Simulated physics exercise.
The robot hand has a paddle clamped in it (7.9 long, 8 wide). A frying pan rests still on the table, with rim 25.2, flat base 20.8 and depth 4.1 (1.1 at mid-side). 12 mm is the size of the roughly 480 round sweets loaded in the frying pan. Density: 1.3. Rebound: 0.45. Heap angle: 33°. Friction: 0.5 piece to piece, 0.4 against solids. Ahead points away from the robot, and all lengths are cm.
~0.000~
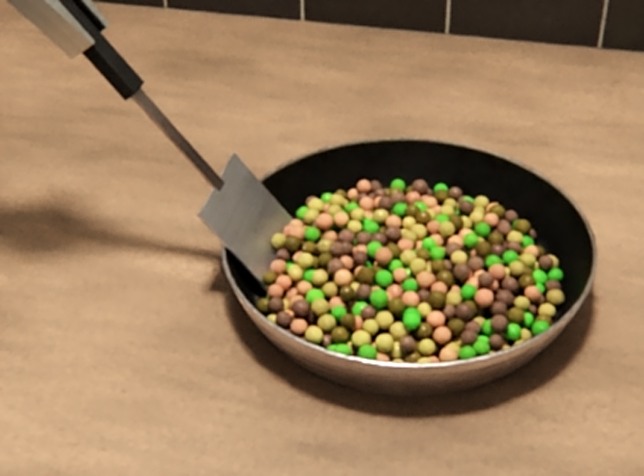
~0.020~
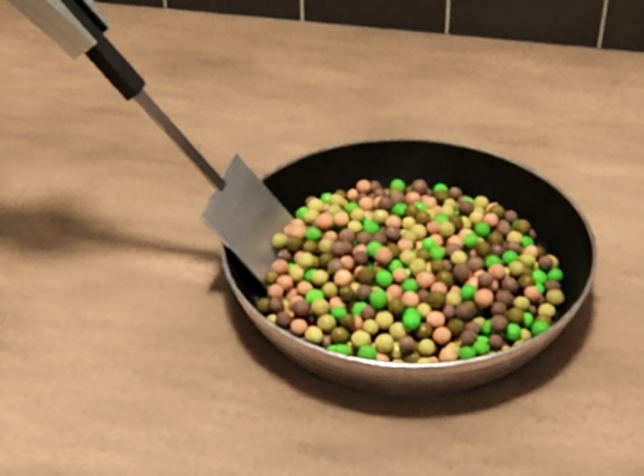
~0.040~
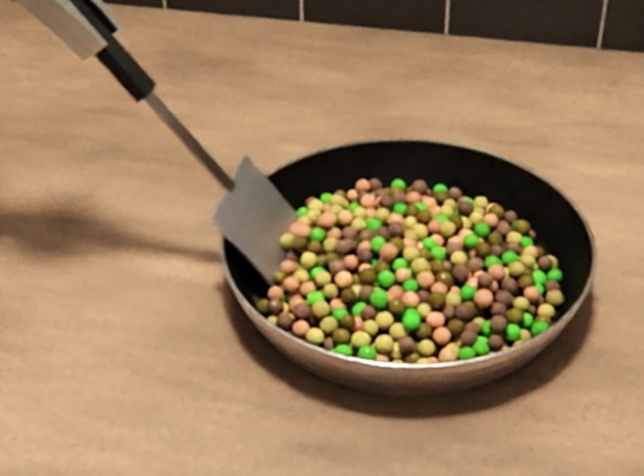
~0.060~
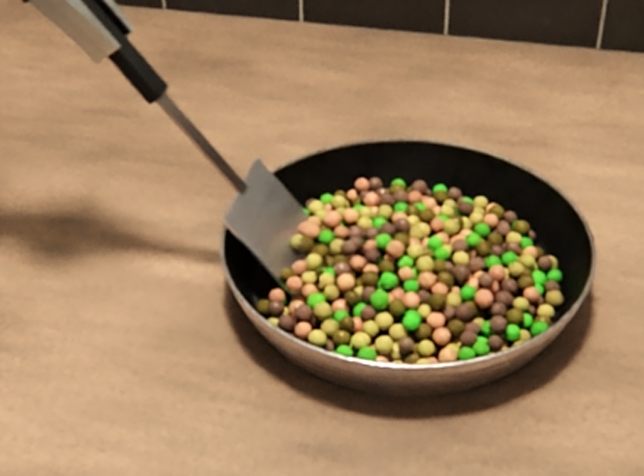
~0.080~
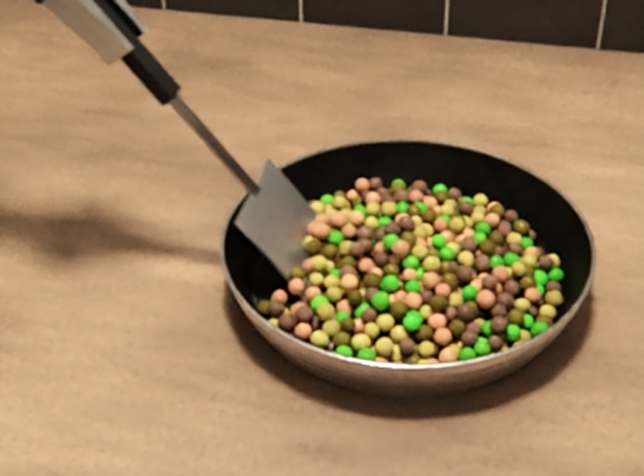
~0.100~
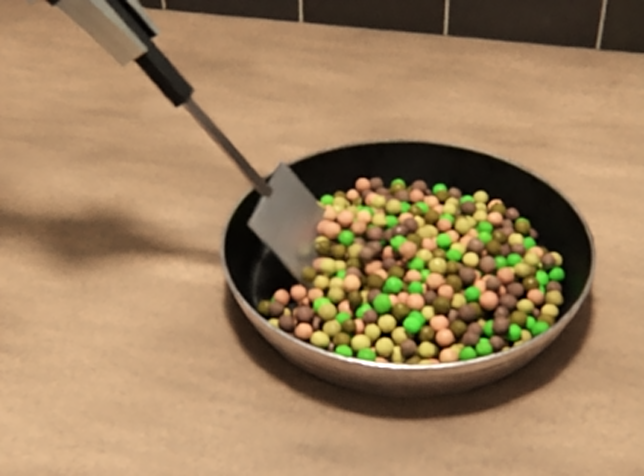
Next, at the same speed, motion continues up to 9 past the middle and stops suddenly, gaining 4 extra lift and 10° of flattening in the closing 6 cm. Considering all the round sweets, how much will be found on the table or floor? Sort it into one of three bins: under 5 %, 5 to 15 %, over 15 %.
Bin: 5 to 15 %.
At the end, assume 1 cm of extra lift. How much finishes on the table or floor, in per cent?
I'd reckon around 5 per cent.
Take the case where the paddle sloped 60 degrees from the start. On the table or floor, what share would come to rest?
Estimate for that slope: Some 10 per cent.
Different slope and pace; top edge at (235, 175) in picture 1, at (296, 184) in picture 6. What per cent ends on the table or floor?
Near 15 in a hundred.
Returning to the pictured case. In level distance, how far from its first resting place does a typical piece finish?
The figure is about 3 cm.
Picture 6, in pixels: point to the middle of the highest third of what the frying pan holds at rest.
It is centred near (527, 272) in the last view.
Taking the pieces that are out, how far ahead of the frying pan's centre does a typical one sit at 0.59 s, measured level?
The distance is about 16 cm.
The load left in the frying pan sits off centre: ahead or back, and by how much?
I'd put it at roughly 4.0 cm toward the front.
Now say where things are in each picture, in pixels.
The first picture shows paddle top edge at (217, 183), sloping 52°; upper third of the load around (395, 264), from x 265 to 555, top at y 185; 479 in the frying pan.
The second picture shows paddle top edge at (219, 184), sloping 52°; upper third of the load around (395, 264), from x 265 to 555, top at y 185.
The third picture shows paddle top edge at (228, 185), sloping 52°; upper third of the load around (391, 260), from x 265 to 555, top at y 185.
The fourth picture shows paddle top edge at (240, 187), sloping 52°; upper third of the load around (396, 259), from x 265 to 555, top at y 185.
The fifth picture shows paddle top edge at (253, 189), sloping 52°; upper third of the load around (400, 263), from x 265 to 555, top at y 185.
The sixth picture shows paddle top edge at (266, 191), sloping 52°; upper third of the load around (403, 259), from x 265 to 555, top at y 185; 479 in the frying pan.
By 0.21 s, sloping 52°, highest piece 5 above the table; 479 in the frying pan.
By 0.33 s, sloping 48°, highest piece 7 above the table; 479 in the frying pan.
By 0.59 s, sloping 42°, highest piece 6 above the table; 434 in the frying pan, 41 on the table or floor, 4 on the blade or in flight.
By 1.64 s, sloping 42°, highest piece 6 above the table; 434 in the frying pan, 45 on the table or floor.
Final count, 434 in the frying pan, 45 on the table or floor. That is 9 % on the table or floor.
